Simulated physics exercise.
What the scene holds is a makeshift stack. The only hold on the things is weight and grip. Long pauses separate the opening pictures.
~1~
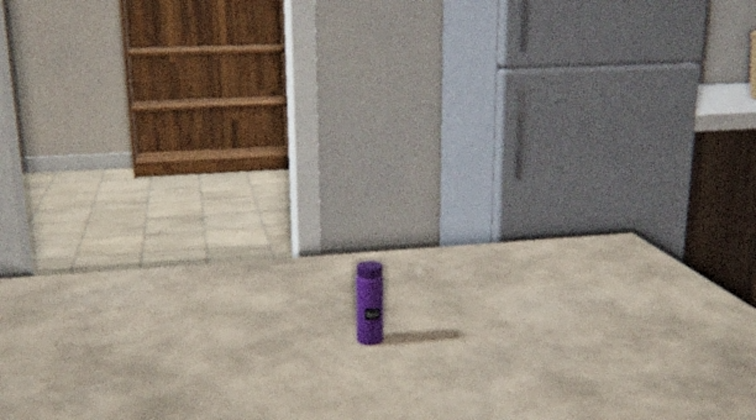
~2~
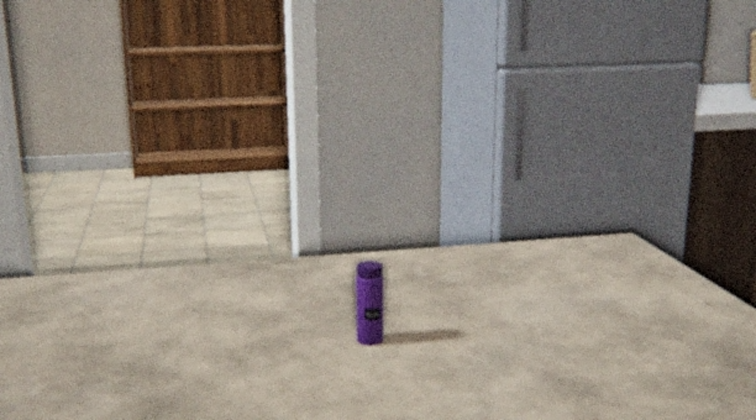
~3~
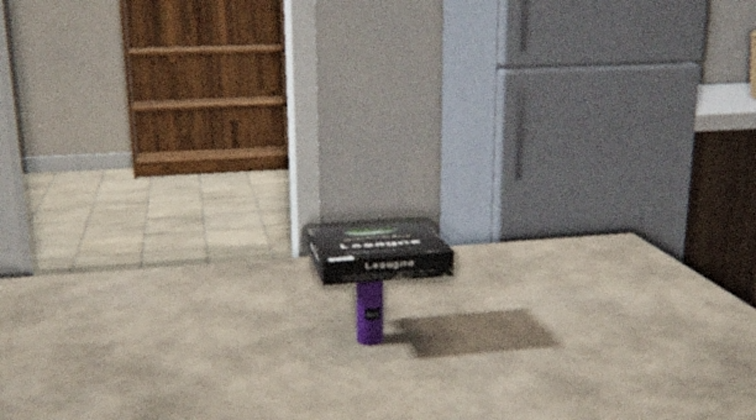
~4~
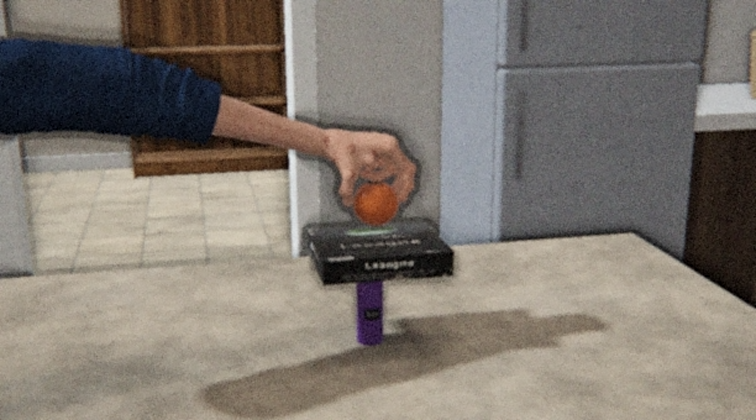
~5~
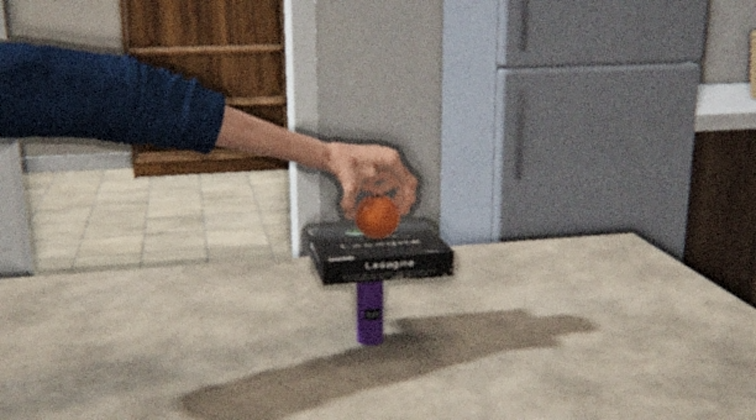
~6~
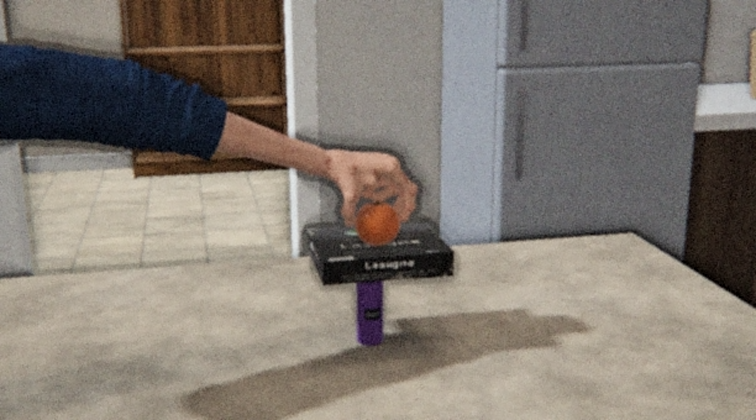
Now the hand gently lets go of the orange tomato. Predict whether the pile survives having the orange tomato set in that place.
I expect the stack to stay settled.
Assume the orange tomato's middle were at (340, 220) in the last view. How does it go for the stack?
The stack then stays standing.
Then, 0.30 s on from there, no change.
Then, 1.00 s on from there, orange tomato resting near (378, 224).
In the end, all 3 unmoved. At the end, from the last picture's camera, orange tomato near (379, 224). The stack stays up.
